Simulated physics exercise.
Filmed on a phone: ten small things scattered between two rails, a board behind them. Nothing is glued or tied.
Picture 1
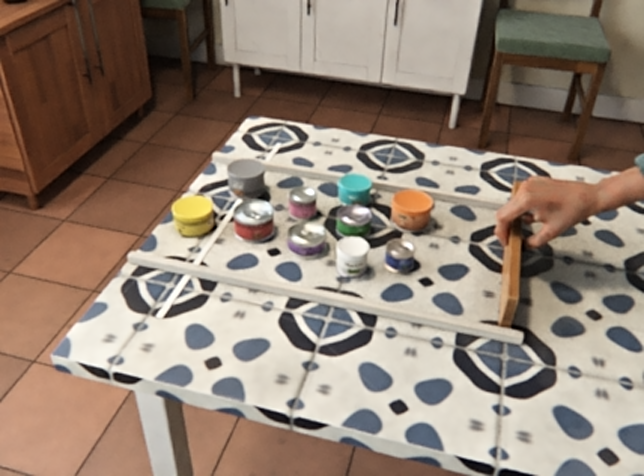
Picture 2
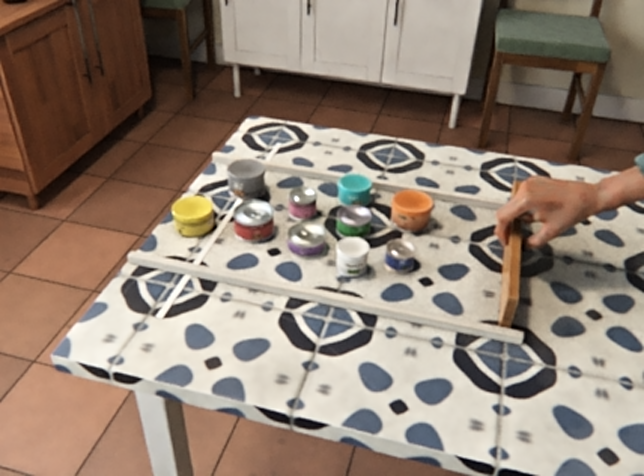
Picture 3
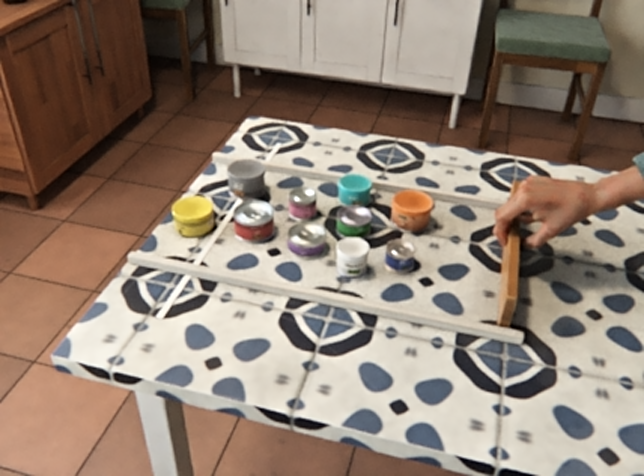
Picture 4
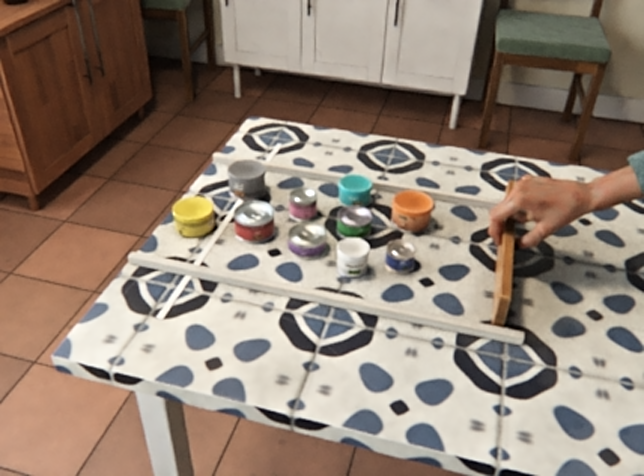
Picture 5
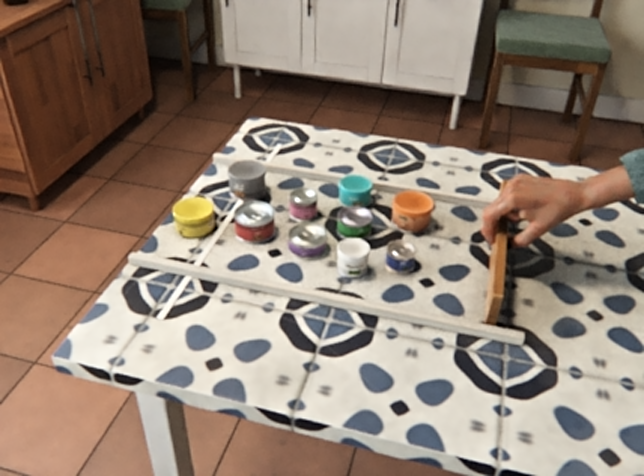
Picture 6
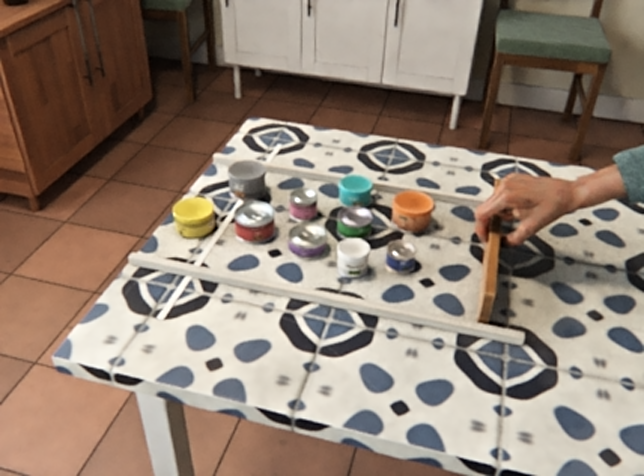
The clip opens on small, colourful round containers clustered between two pale rails on a patterned tabletop, while a hand grips an upright wooden board to their right. The board stays almost still at first, then the hand slides it slightly left, while the containers remain in place.
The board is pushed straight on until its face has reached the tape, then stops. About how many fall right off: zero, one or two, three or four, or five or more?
The number that fall off is one or two.
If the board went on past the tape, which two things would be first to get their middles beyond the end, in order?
The order is the yellow tub, the grey tin.
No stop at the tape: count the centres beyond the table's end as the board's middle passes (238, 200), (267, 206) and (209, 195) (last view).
Place by place, 1, 0 and 5.
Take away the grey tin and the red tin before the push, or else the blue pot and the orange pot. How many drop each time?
First 1, then 1.
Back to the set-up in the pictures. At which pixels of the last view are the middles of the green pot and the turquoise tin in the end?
The green pot at (216, 205), the turquoise tin at (242, 168).
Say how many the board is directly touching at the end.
In contact: 5.
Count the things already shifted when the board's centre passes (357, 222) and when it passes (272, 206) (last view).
By then 6, and 10.
Early on, none off yet; yellow tub at rest near (194, 218); grey tin at rest near (247, 181); red tin at rest near (255, 223).
A while later, none off yet; yellow tub travelled a little near (171, 218); grey tin travelled a little near (238, 178); red tin travelled about its own width near (211, 212).
Finally, the number that fall off is one or two; lost, yellow tub.
